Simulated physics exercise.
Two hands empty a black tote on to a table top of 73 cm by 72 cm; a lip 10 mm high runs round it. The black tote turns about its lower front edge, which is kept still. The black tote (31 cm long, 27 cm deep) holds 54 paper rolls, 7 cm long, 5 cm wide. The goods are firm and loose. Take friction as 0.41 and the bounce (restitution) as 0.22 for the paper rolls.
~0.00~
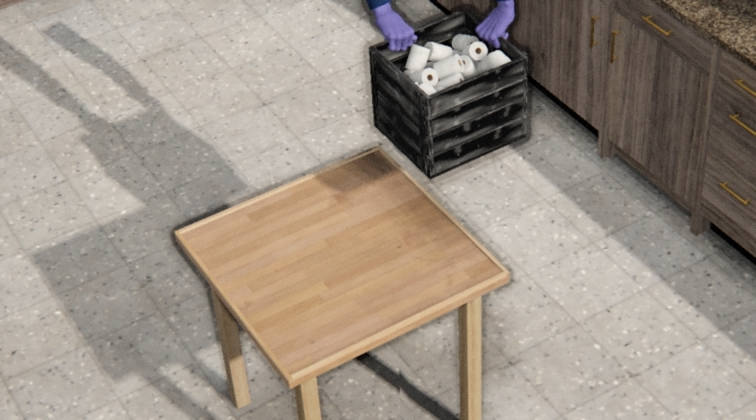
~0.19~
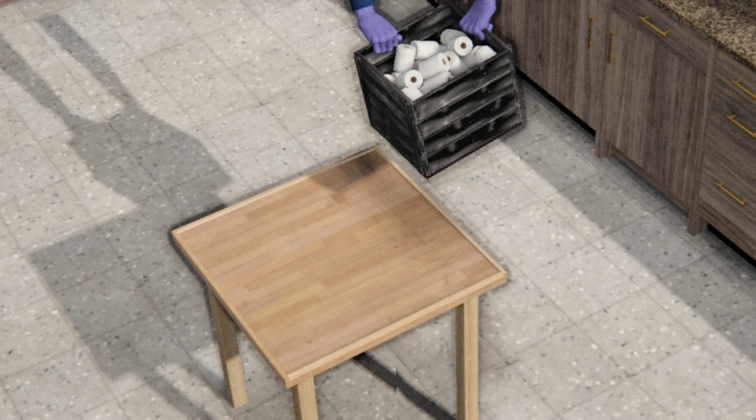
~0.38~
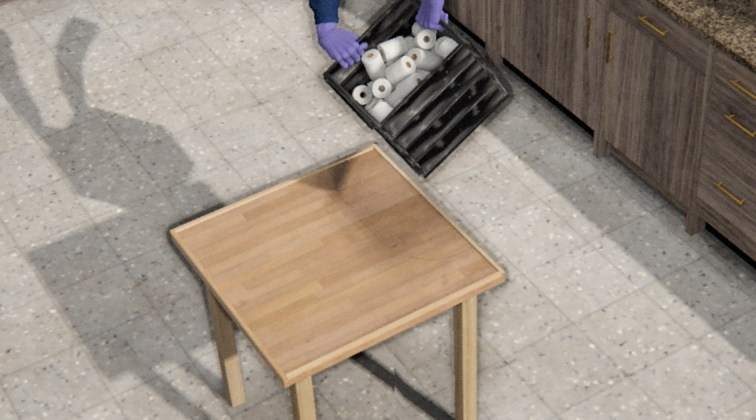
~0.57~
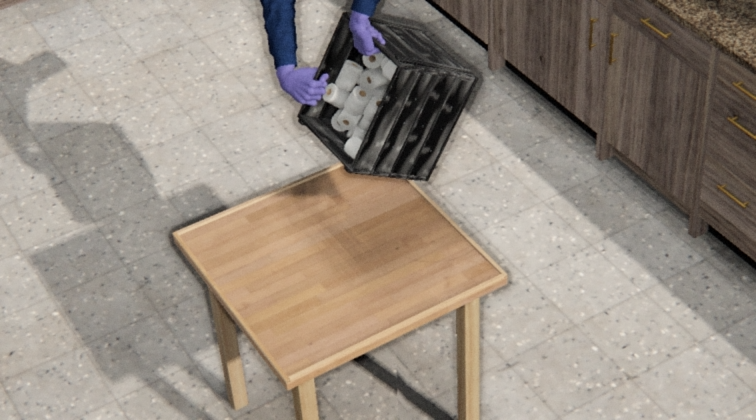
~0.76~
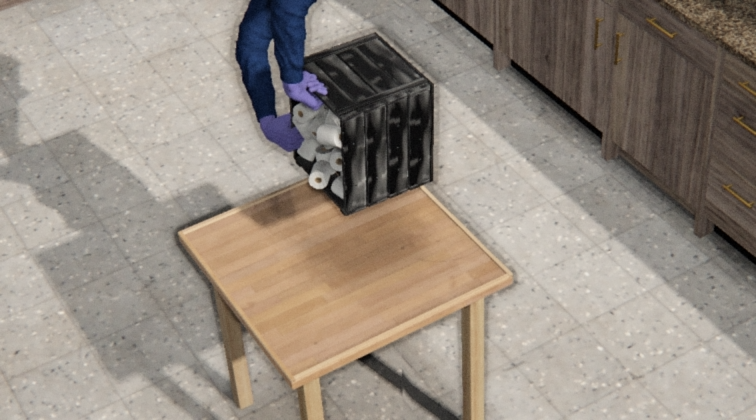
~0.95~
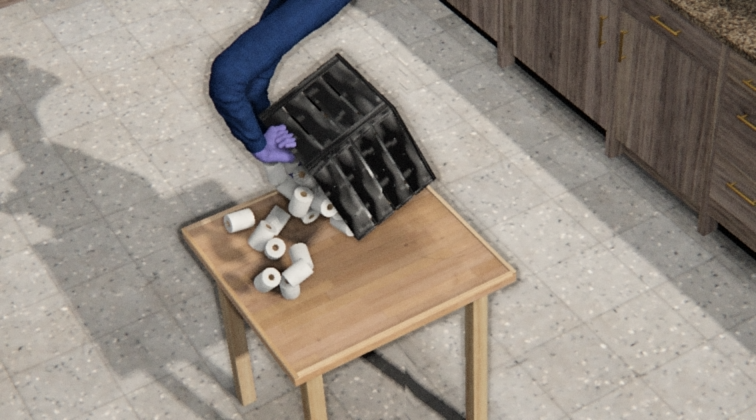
Two gloved hands tilt a black tote of white rolls over, and several tumble onto a wooden table.
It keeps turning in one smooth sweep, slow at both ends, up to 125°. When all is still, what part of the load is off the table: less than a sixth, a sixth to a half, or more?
Ending off the table: From a sixth to a half of them.
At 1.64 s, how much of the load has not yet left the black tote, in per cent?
Some 0 per cent.
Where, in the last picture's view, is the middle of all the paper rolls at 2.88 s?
Around (281, 280).
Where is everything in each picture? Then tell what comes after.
In the first frame (each is followed by its nearest rim corner in this view), black tote, (430, 96); 0° from level; none out.
In the second frame, black tote, (414, 102); 9° from level.
In the third frame, black tote, (381, 124); 30° from level.
In the fourth frame, black tote, (352, 167); 59° from level.
In the fifth frame, black tote, (345, 211); 88° from level.
In the sixth frame, black tote, (356, 238); 112° from level; 12 out, the lowest roll at (290, 286).
After 1.26 s, tilt 125°; 14 still in the black tote, 30 on the table top, 4 over the left end of the table and 6 in the air.
After 1.64 s, tilt 125°; 43 on the table top, 10 over the left end of the table and 1 in the air.
After 2.19 s, tilt 125°; 40 on the table top and 14 over the left end of the table.
When it is over (at 2.88 s), 39 on the table top and 15 over the left end of the table. Asked share, 15 of 54, 28 per cent.
